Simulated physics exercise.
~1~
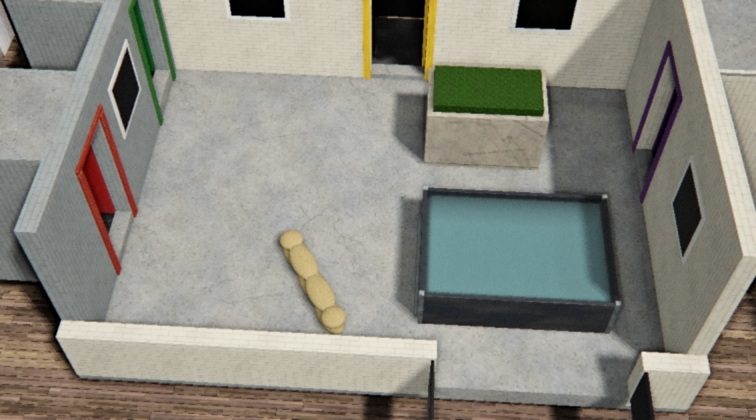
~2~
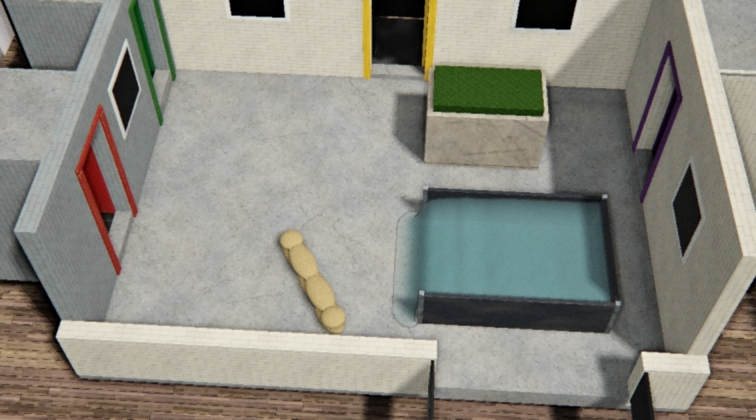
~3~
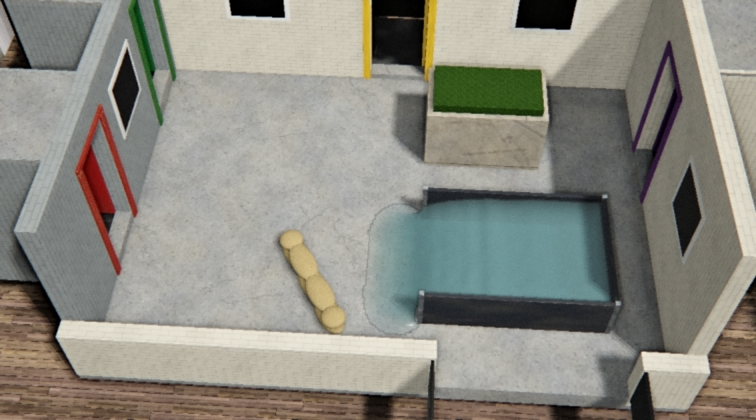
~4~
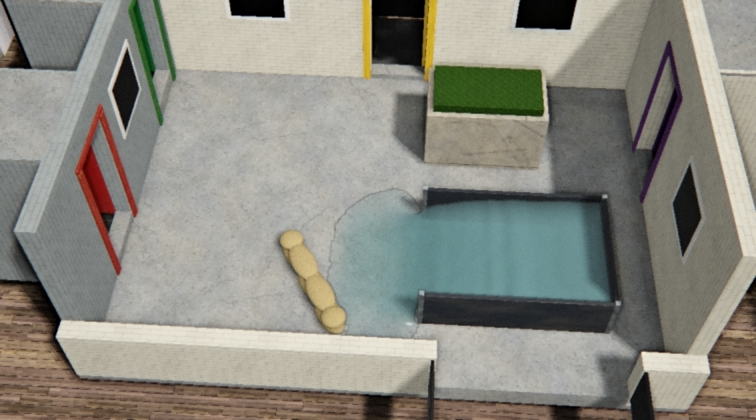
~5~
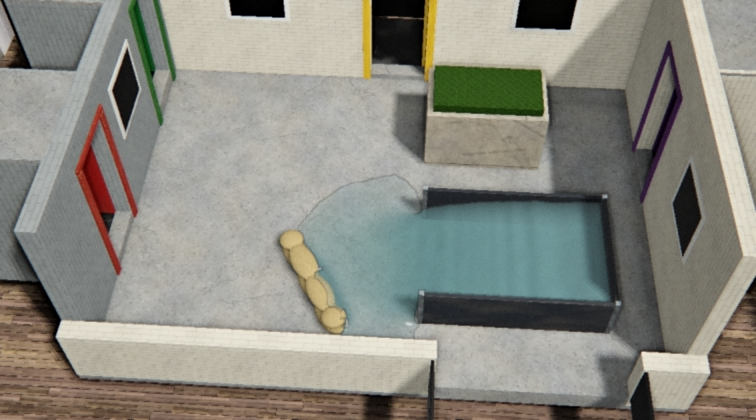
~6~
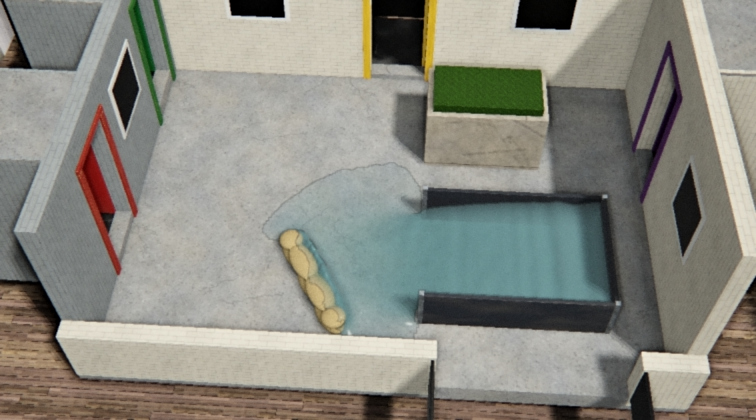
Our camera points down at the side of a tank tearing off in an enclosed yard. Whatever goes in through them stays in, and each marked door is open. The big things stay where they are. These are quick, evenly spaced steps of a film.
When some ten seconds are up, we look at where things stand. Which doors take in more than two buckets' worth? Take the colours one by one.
One by one: I expect the purple door to see two buckets at most. I expect the yellow door to see two buckets at most. I expect the green door to see two buckets at most. I expect the red door to see two buckets at most.
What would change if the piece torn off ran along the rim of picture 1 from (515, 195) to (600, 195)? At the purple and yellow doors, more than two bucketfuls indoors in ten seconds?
Purple: Above the mark; yellow: Below the mark.
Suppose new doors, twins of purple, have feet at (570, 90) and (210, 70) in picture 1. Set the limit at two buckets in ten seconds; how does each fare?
One after the other: Stays under, floods.
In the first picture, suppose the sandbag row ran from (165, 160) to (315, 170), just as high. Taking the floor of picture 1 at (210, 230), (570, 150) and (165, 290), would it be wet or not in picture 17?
The three points come out soaked, untouched and soaked.
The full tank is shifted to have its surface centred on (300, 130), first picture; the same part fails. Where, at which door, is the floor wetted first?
Answer: The one in green.
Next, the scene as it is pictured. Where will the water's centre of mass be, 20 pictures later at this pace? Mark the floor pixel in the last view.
My guess is about (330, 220).
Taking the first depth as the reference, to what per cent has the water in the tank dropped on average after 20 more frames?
My reading is roughly 24 in a hundred.
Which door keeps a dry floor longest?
Result: The one in purple.
A moment on, water covers 30 % of the floor; the purple door not reached, the yellow door not reached, the green door not reached, the red door not reached.
Next, water covers 50 % of the floor; the purple door not reached, the yellow door not reached, the green door wet at the sill, nothing in, the red door wet at the sill, nothing in.
Then, water covers 65 % of the floor; the purple door not reached, the yellow door wet at the sill, nothing in, the green door under two buckets in, the red door wet at the sill, nothing in.
Later, water covers 80 % of the floor; the purple door not reached, the yellow door wet at the sill, nothing in, the green door under two buckets in, the red door wet at the sill, nothing in.
In the end, water covers 95 % of the floor; the purple door wet at the sill, nothing in, the yellow door wet at the sill, nothing in, the green door under two buckets in, the red door wet at the sill, nothing in.
